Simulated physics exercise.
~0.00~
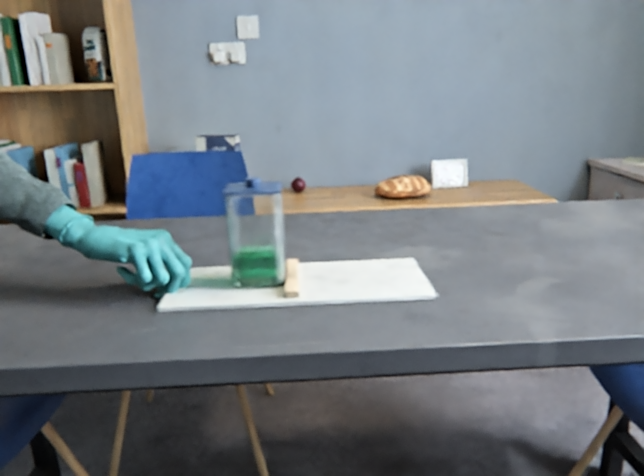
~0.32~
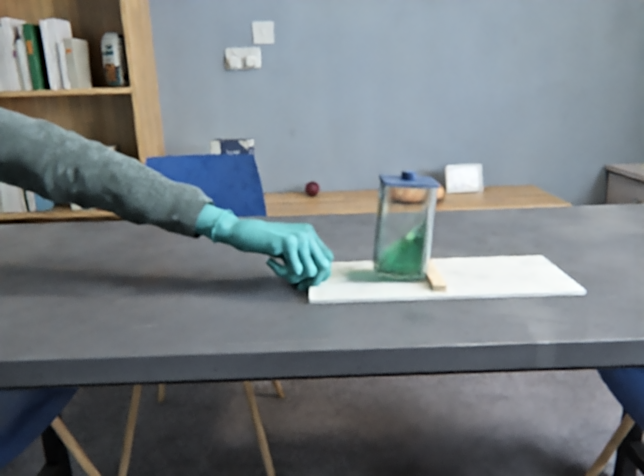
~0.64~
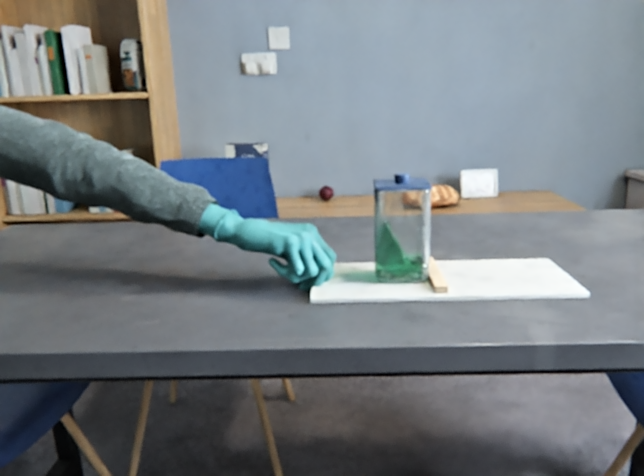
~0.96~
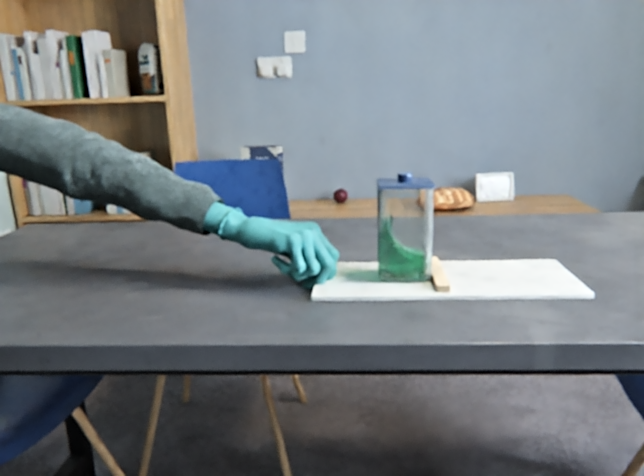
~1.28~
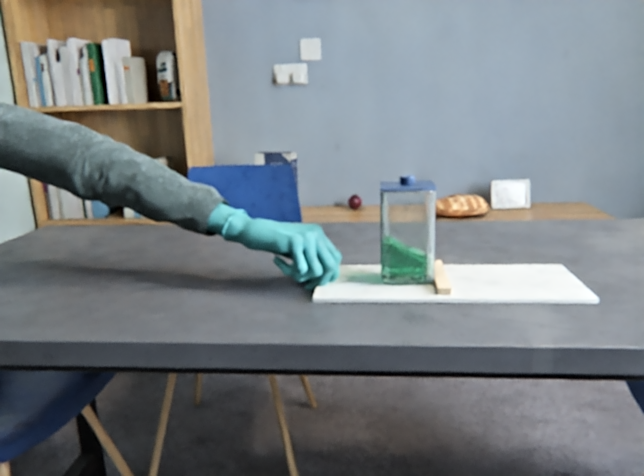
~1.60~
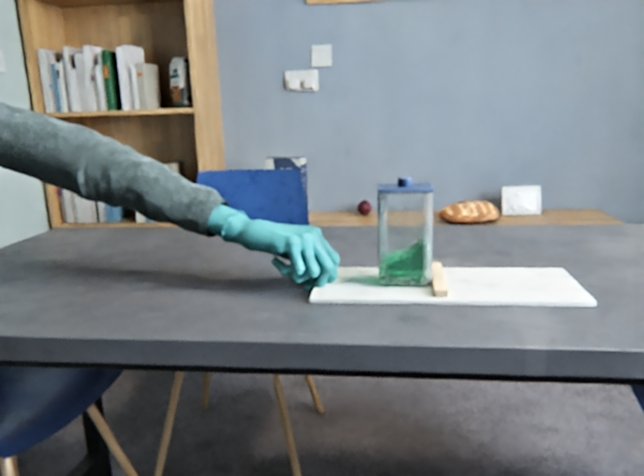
On a grey table, a gloved hand slid a white board carrying a square bottle of green liquid to the right and stopped; the liquid sloshed and the bottle tipped slightly against a wooden strip, then settled back upright, still standing.
